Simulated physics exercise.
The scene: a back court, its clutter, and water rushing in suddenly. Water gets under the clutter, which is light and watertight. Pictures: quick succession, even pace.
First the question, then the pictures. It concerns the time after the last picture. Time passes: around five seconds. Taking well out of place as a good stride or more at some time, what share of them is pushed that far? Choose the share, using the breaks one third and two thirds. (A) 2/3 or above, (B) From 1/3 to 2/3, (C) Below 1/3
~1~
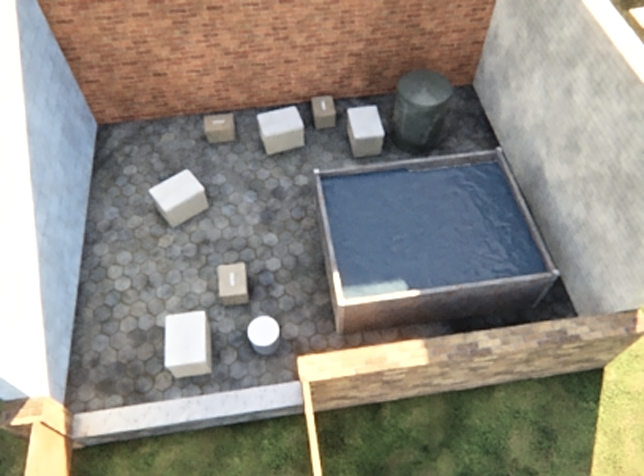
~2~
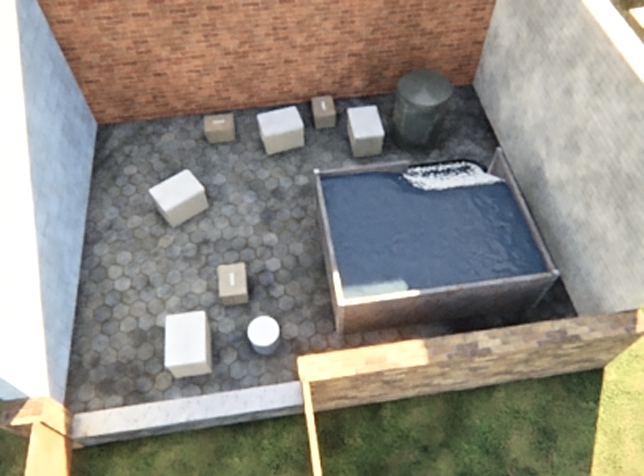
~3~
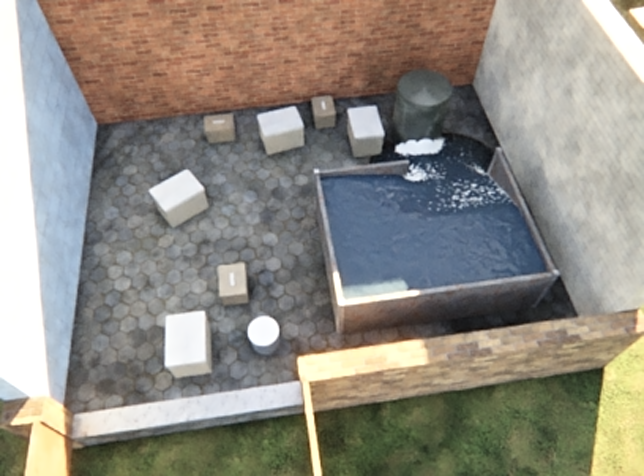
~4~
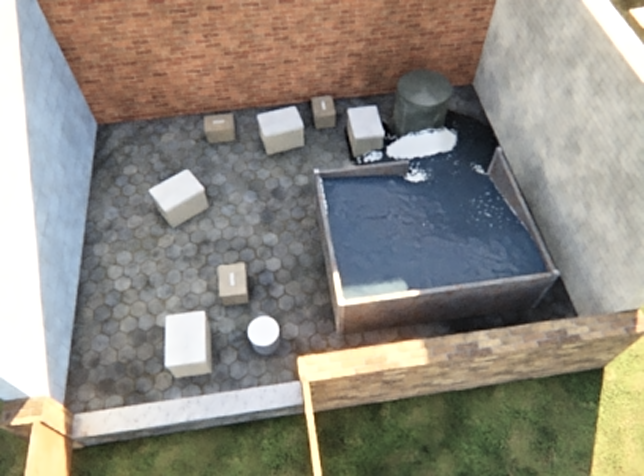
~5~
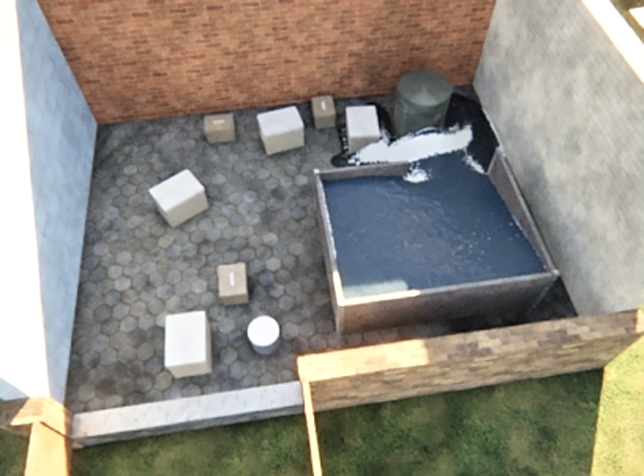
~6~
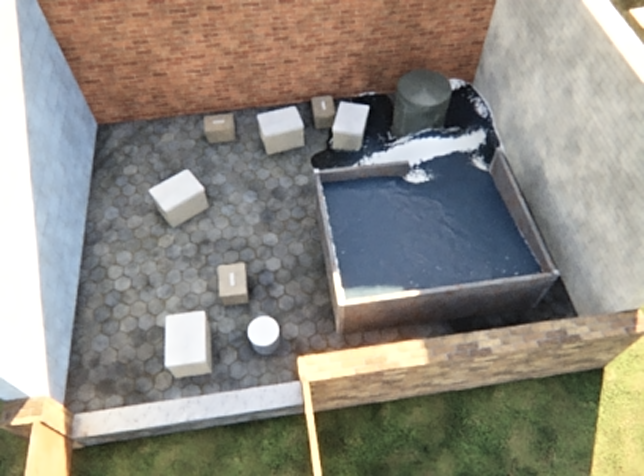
Answer: B.
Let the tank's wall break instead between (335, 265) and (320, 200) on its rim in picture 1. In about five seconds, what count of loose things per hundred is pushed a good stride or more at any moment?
I make it 80 per cent.
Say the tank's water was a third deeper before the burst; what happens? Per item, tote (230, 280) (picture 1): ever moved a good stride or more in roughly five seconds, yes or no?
Going by the pictures, I'd say it stopped short.
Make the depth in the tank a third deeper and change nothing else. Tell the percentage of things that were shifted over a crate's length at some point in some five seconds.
80 per cent or so.
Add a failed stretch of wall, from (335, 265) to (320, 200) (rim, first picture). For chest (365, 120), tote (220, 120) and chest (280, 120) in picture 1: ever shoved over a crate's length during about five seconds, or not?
Lab note - in sequence: Never that far; made it that far; never that far.
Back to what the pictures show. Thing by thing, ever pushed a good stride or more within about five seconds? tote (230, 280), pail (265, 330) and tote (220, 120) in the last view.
Well, in the order you gave them, the first stayed under the mark, the second stayed under the mark, and the third went the distance.
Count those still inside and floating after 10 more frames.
So that is 1.
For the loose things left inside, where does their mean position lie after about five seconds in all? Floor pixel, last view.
The remaining things centre around (155, 280).
A moment on, 1 of 8 are well off their spots; 0 afloat.
Next, 2 of 8 are well off their spots; 1 afloat.
Later, 5 of 8 are well off their spots; 4 afloat.
In the end, 5 of 8 are well off their spots, and 5 have been at some point; 4 afloat.
